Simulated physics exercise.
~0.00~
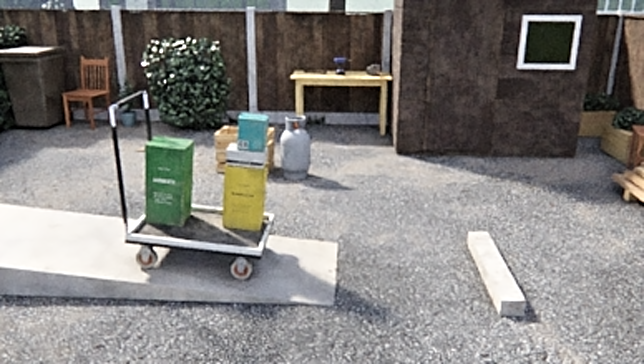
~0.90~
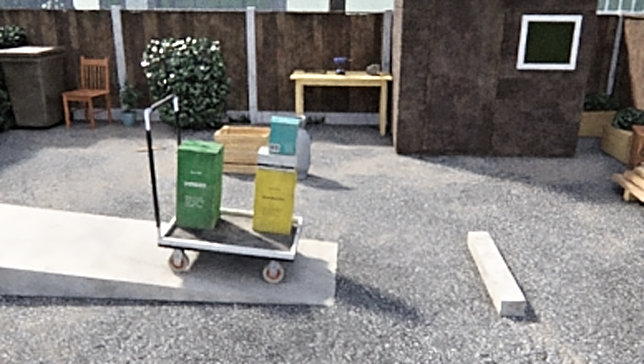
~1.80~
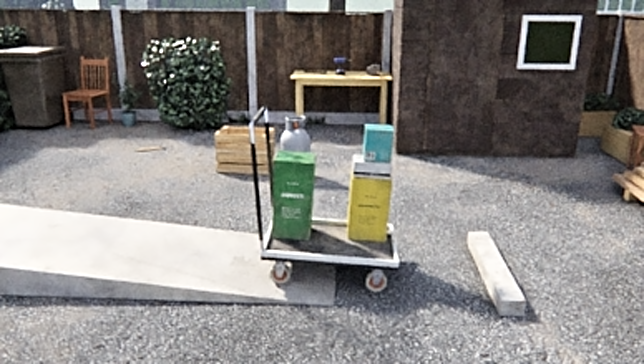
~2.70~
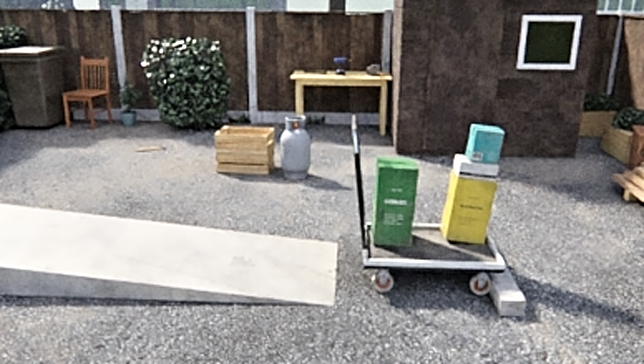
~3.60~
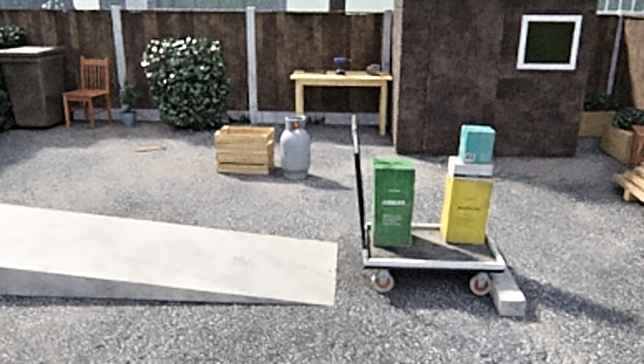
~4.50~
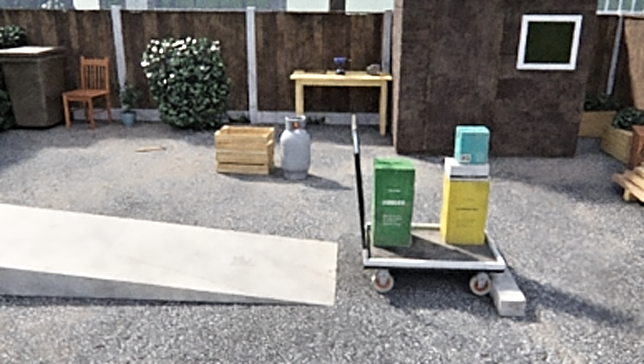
A flat trolley with an upright handle rolls rightward down a pale ramp in a fenced grey yard, viewed from the side and slightly above. It carries a green box on the left and a yellow box on the right, topped by a flat white parcel and a small turquoise box. Behind it are a shrub, a wooden crate, a grey cylinder and a yellow table. The trolley leaves the ramp, crosses the flat ground and stops against the kerb. The yellow box and its stack tilt slightly to the right, then settle back, and everything stays aboard.
